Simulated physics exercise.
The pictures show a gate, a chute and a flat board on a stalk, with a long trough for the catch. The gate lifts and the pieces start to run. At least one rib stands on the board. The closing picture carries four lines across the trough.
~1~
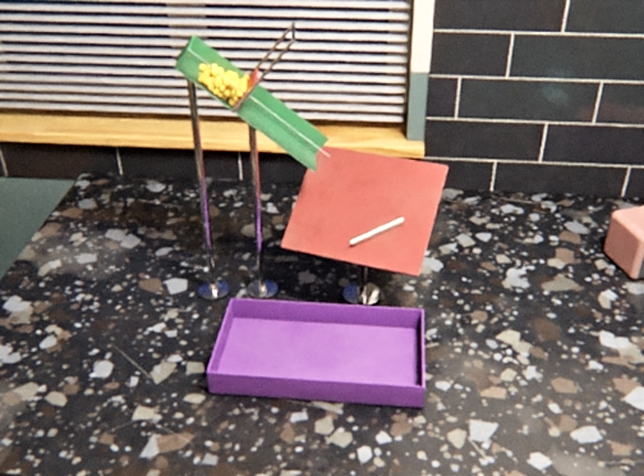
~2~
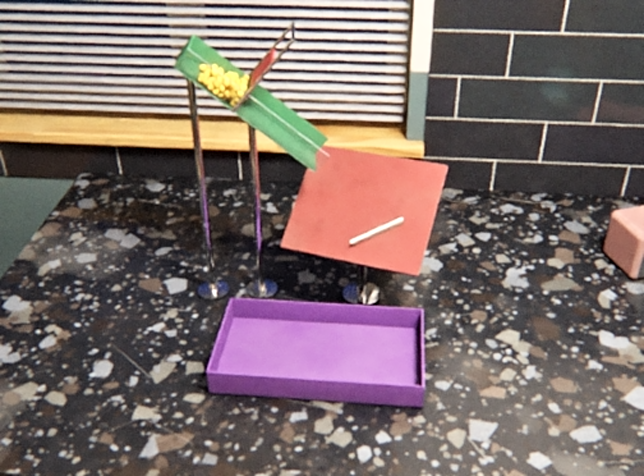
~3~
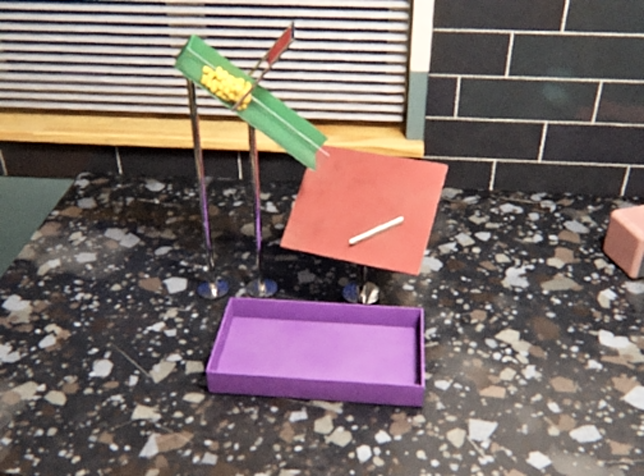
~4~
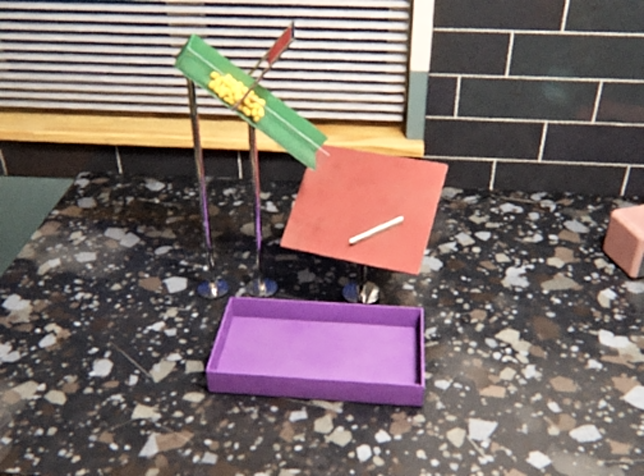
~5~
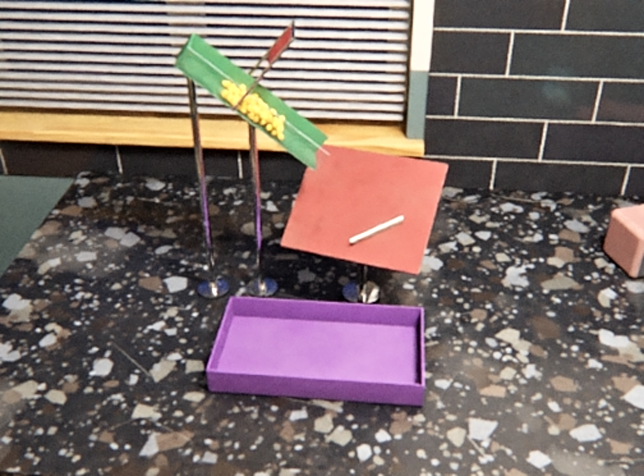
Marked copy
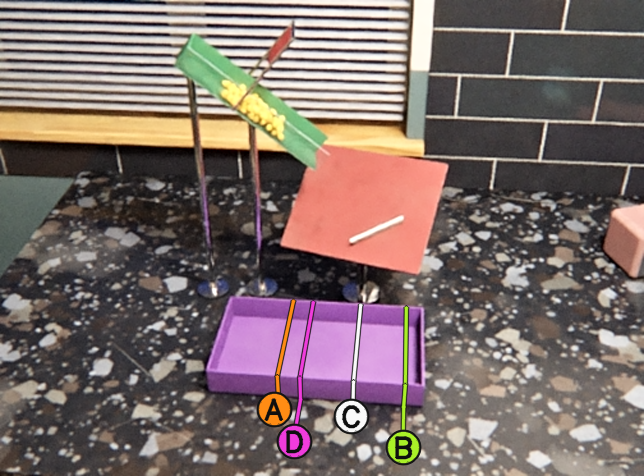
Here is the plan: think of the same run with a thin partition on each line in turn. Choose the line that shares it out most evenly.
Best: D.
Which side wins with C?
More lands on the left.
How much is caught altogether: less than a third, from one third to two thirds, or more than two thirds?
More than two thirds.
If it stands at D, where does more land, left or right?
Right.
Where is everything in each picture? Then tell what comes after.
Load behind the gate at (225, 85), puffed corn balls; lip of the chute at (316, 163), sloping fairly steeply, in the first picture.
Middle of the board at (364, 206), tilted fairly steeply; middle of its low edge at (347, 261); of its high edge at (380, 154), in the second picture.
Front corners of the trough at (207, 371) and (423, 386), empty; front of the load at (246, 100), in the third picture.
Middle of the load at (237, 99); its front at (259, 113), about a quarter of the way to the lip; rib from (402, 218) to (350, 241), in the fourth picture.
Middle of the load at (251, 109); its front at (280, 137), about half of the way to the lip, in the fifth picture.
On the marked copy, line A crosses the front rim at (277, 375); line B crosses the front rim at (405, 384); line C crosses the front rim at (353, 380); line D crosses the front rim at (300, 377).
With A, of what is caught, a stray few on the left of the divider, nearly all on the right.
With B, of what is caught, nearly all on the left of the divider, a stray few on the right.
With C, of what is caught, nearly all on the left of the divider, a small part on the right.
With D, of what is caught, about a third on the left of the divider, about two thirds on the right.
